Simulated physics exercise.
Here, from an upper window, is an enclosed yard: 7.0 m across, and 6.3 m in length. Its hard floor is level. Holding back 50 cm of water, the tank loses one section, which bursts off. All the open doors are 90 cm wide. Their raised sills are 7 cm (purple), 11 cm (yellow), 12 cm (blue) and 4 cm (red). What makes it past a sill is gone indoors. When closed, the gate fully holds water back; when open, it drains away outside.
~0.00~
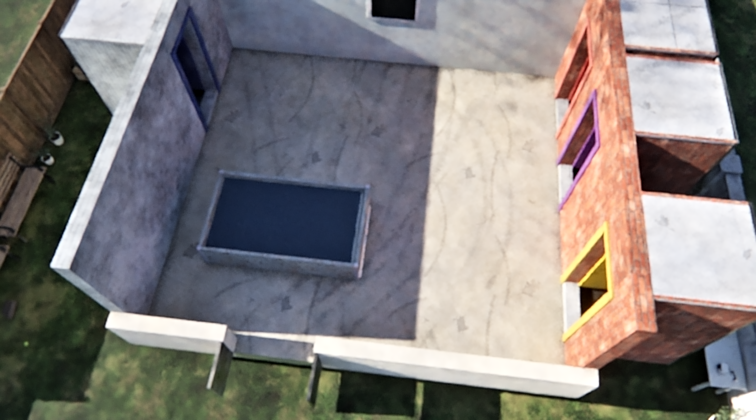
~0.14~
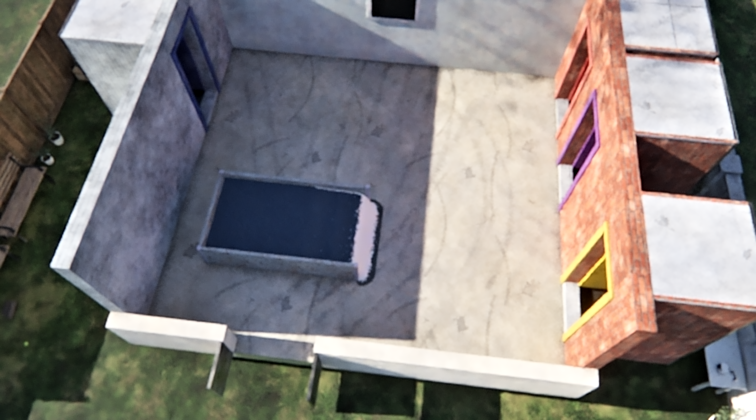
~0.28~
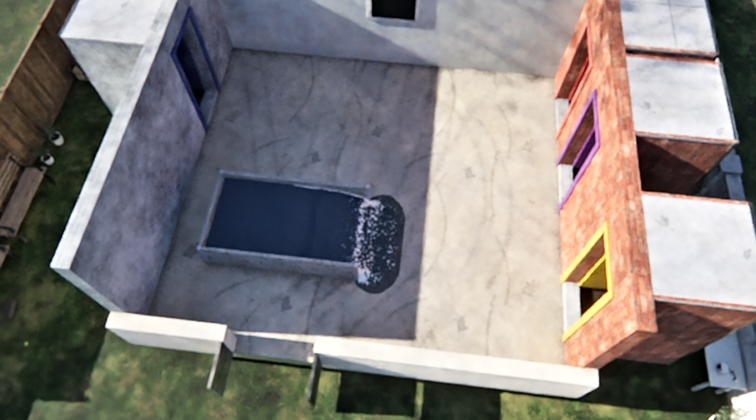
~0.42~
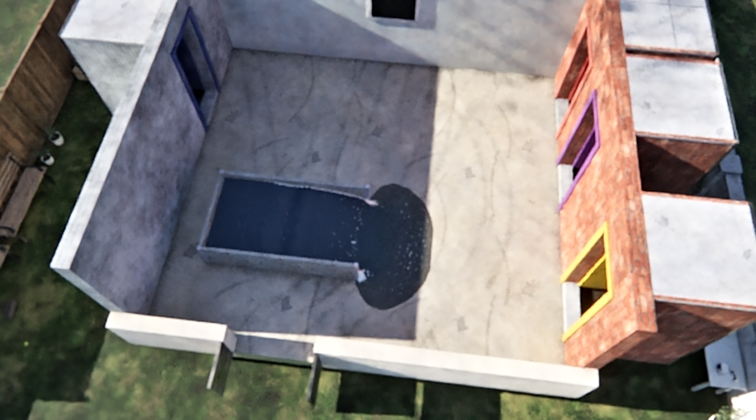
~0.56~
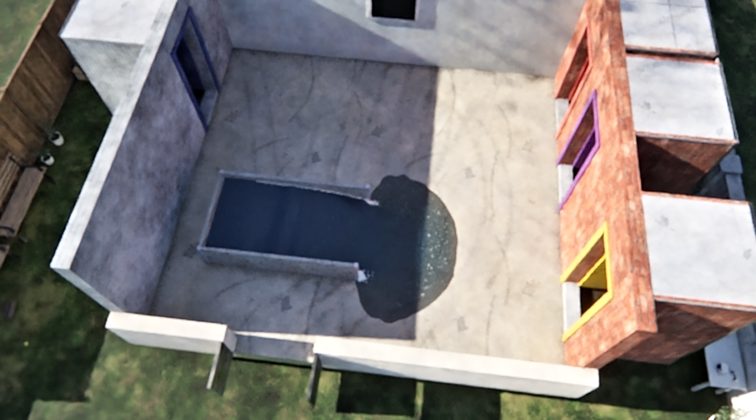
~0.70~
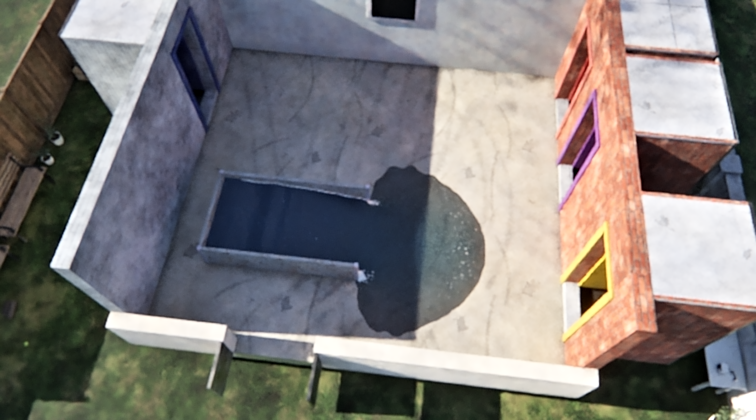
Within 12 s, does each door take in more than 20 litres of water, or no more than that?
As I see it, the purple door will not hold enough water back; the yellow door will not hold enough water back; the blue door will hold enough water back; the red door will not hold enough water back.
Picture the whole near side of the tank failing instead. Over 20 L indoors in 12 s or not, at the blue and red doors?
The blue door comes out less than that and the red door less than that.
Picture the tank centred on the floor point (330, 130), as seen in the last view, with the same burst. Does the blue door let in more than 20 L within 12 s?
Well, blue ends up inside the mark.
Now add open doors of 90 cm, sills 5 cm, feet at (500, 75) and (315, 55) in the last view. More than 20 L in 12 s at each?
Per doorway, in order: Sufficient / insufficient.
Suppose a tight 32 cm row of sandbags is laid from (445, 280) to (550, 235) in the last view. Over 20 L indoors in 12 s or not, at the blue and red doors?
Checking the limit, blue is fine, red is too much.
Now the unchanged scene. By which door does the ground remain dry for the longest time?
It is the blue one.
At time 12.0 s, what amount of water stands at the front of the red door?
5.5 cm.
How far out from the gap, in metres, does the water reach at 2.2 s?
Around 4.2 metres.
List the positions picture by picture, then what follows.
In the first frame, still water, 50 cm deep, in the tank at (287, 219).
In the second frame, water pours out at (361, 234) and has run 0.8 m, to (364, 280); typically 9 cm deep outside, 50 cm at the tank's back.
In the third frame, water pours out at (361, 235) and has run 1.0 m, to (377, 288); typically 9 cm deep outside, 50 cm at the tank's back.
In the fourth frame, water pours out at (361, 236) and has run 1.3 m, to (415, 286); typically 7 cm deep outside, 50 cm at the tank's back.
In the fifth frame, the front is at (447, 276), 1.7 m from the gap at (361, 236); 3.1 m2 of floor is under water; 50 cm left at the back of the tank.
In the sixth frame, the front is at (479, 264), 2.1 m from the gap at (361, 236); 4.4 m2 of floor is under water; 50 cm left at the back of the tank.
After 1.4 s water covers 25 % of the floor and is deepest (22 cm) near (373, 243); purple door not reached, yellow door 6 cm at the sill, 0 L in, blue door not reached, red door not reached.
After 2.2 s water covers 35 % of the floor and is deepest (25 cm) near (557, 376); purple door 14 cm at the sill, 3 L in, yellow door 19 cm at the sill, 8 L in, blue door not reached, red door not reached.
After 3.5 s water covers 40 % of the floor and is deepest (22 cm) near (557, 376); purple door 15 cm at the sill, 38 L in, yellow door 22 cm at the sill, 48 L in, blue door not reached, red door 8 cm at the sill, 2 L in.
After 7.0 s water covers 60 % of the floor and is deepest (12 cm) near (532, 88); purple door 7 cm at the sill, 70 L in, yellow door 7 cm at the sill, 84 L in, blue door not reached, red door 8 cm at the sill, 28 L in.
After 12.0 s water covers 95 % of the floor and is deepest (8 cm) near (230, 60); purple door 5 cm at the sill, 70 L in, yellow door 4 cm at the sill, 84 L in, blue door 6 cm at the sill, 0 L in, red door 6 cm at the sill, 68 L in.
